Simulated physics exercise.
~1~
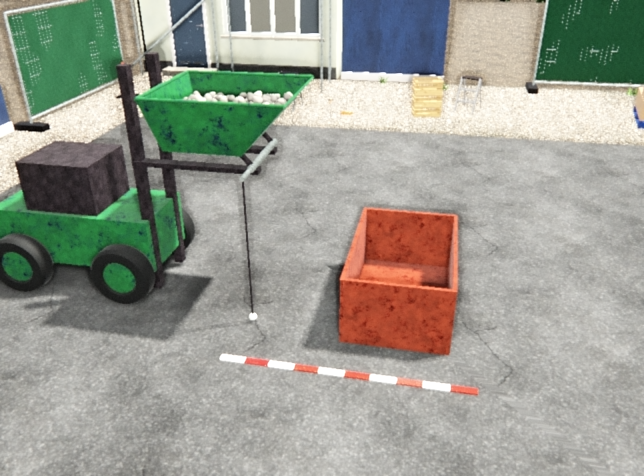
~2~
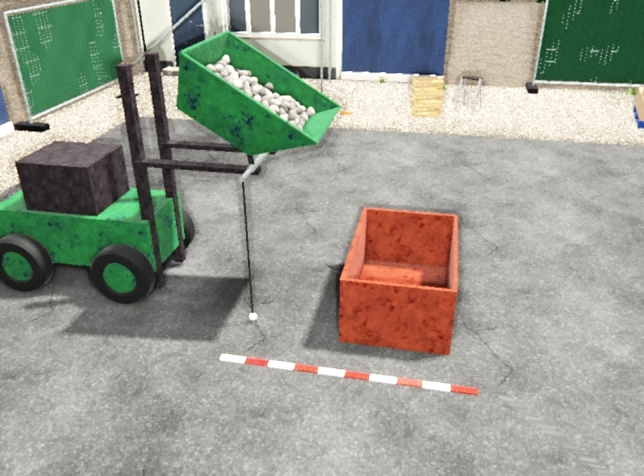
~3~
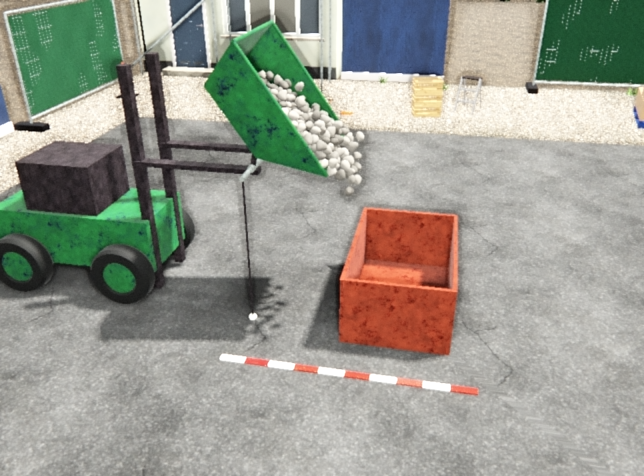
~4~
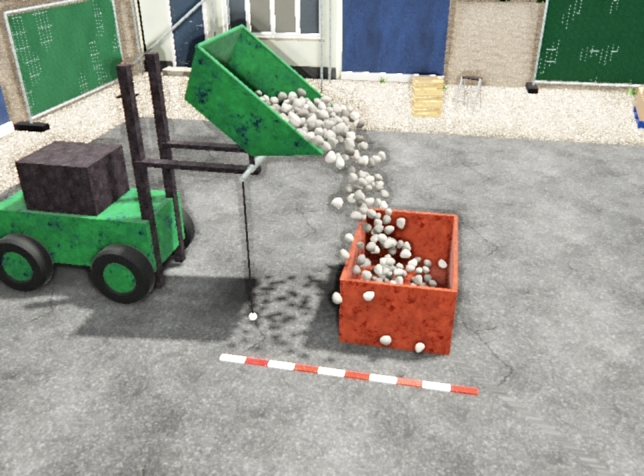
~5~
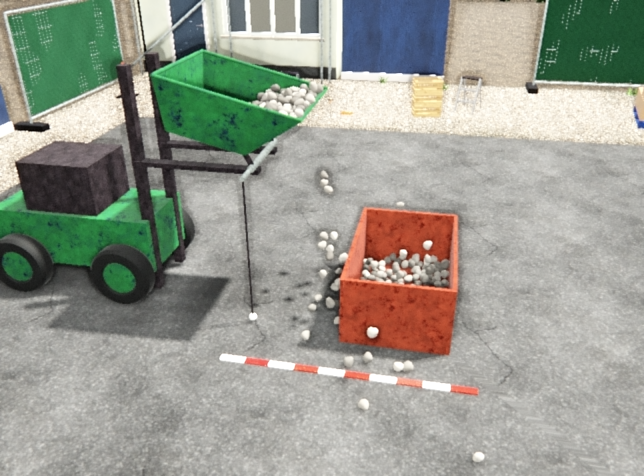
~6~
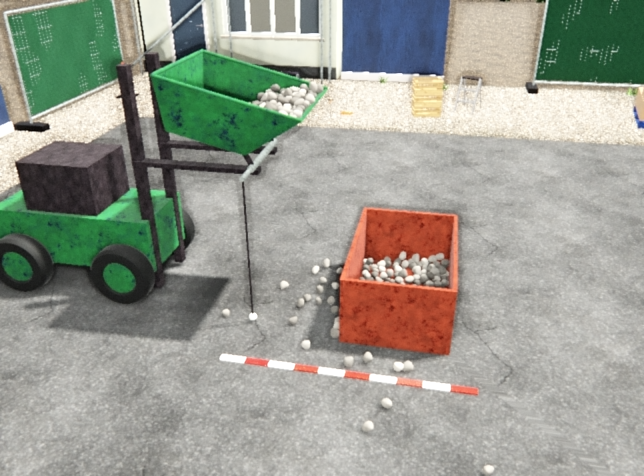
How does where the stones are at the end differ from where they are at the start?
At the start the stones are all together in the raised green skip. By the end they are spread out toward the lower right, with some still in the skip, many in the orange bin and a few scattered on the ground.
